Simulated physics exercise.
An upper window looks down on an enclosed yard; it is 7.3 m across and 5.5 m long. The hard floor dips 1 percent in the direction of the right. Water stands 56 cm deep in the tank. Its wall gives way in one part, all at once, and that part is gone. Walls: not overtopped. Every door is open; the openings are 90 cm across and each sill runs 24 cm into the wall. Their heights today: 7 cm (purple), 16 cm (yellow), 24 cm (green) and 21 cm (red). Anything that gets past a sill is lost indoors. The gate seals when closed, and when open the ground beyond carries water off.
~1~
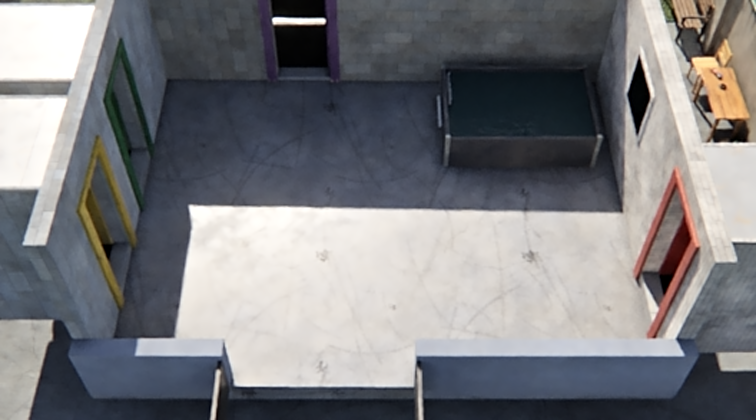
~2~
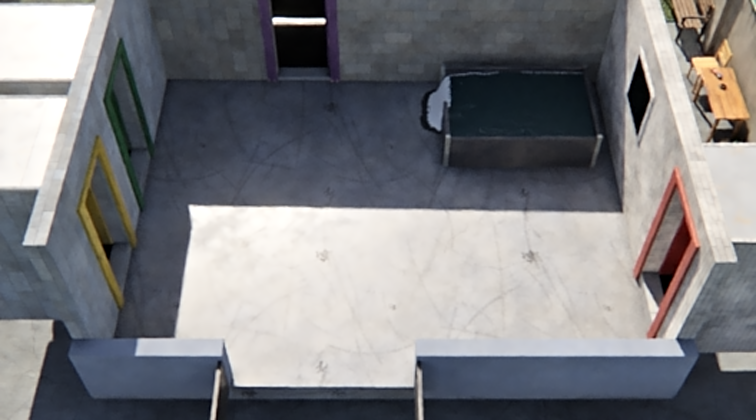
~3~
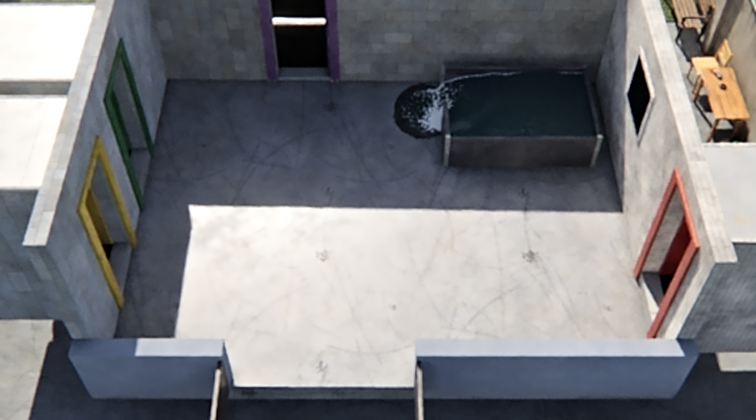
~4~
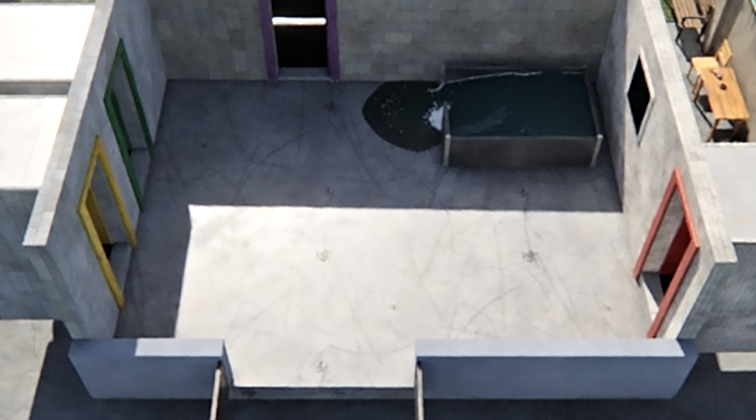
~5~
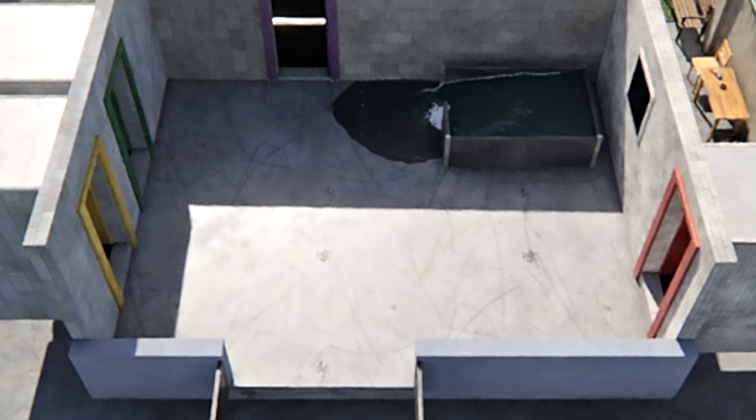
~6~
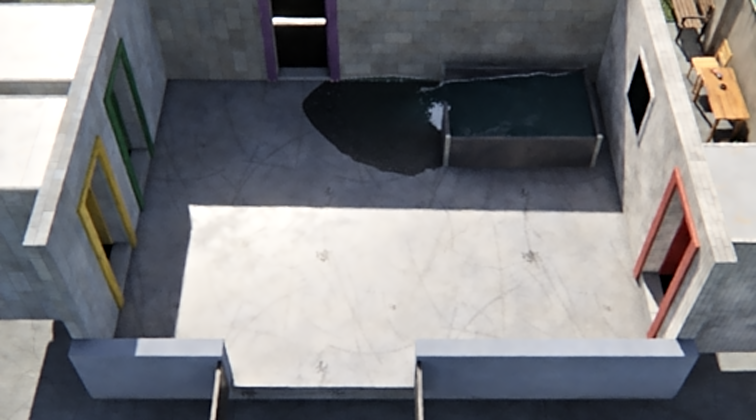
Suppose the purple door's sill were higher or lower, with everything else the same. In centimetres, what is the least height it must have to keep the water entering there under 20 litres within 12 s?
6 cm.
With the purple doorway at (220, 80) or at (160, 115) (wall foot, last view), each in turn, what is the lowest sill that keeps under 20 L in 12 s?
Around 9.0 and 18 cm respectively.
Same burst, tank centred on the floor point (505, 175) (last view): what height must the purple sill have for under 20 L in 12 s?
Then about 8.0 centimetres at the least.
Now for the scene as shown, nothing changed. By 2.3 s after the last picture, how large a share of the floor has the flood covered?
I'd say near 35 percent.
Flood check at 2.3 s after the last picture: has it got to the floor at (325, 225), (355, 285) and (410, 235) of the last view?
First wet through, second bone-dry, third bone-dry.
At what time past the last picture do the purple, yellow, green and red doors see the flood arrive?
Purple 0.1 s, yellow 2.6 s, green 1.8 s, red 9.0 s.
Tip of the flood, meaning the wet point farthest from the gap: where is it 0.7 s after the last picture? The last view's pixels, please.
Near pixel (210, 83).
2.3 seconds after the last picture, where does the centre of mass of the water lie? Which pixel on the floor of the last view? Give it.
The centre of all the water is around (403, 128).
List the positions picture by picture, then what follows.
In the first picture, still water, 56 cm deep, in the tank at (518, 105); the purple door at (300, 35) is dry.
In the second picture, water pours out at (445, 103) and has run 0.3 m, to (428, 126); about 8 cm deep outside, 56 cm at the back.
In the third picture, the front is at (402, 123), 0.7 m from the gap at (445, 105); 0.6 m2 of floor is wet, 56 cm left at the back.
In the fourth picture, water pours out at (445, 105) and has run 1.2 m, to (369, 115); about 6 cm deep outside, 56 cm at the back.
In the fifth picture, the gap is at (445, 105), the front 1.7 m out at (340, 115); the back of the tank holds 56 cm.
In the sixth picture, the front is at (311, 112), 2.2 m from the gap at (445, 105); 3.1 m2 of floor is wet, 56 cm left at the back; 0.4 m in a straight line remain to the purple door at (300, 35).
Then, 0.7 s after the last picture water covers 20 % of the floor, deepest (29 cm) near (434, 107); 9 cm at the purple door, 0 litres in over its 7 cm sill.
Then, 2.3 s after the last picture water covers 35 % of the floor, deepest (24 cm) near (184, 105); 9 cm at the purple door, 4 litres in over its 7 cm sill.
Then, 11.3 s after the last picture water covers 90 % of the floor, deepest (9 cm) near (638, 371); 5 cm at the purple door, 10 litres in over its 7 cm sill.
At the purple door as built, the water peaked near 10 cm, 1.7 s after the last picture.
With a sill of 5.5 cm, 26 litres would have come in within the 12 s; with 7 cm, 10 litres. So under 20 litres takes about 6 cm.
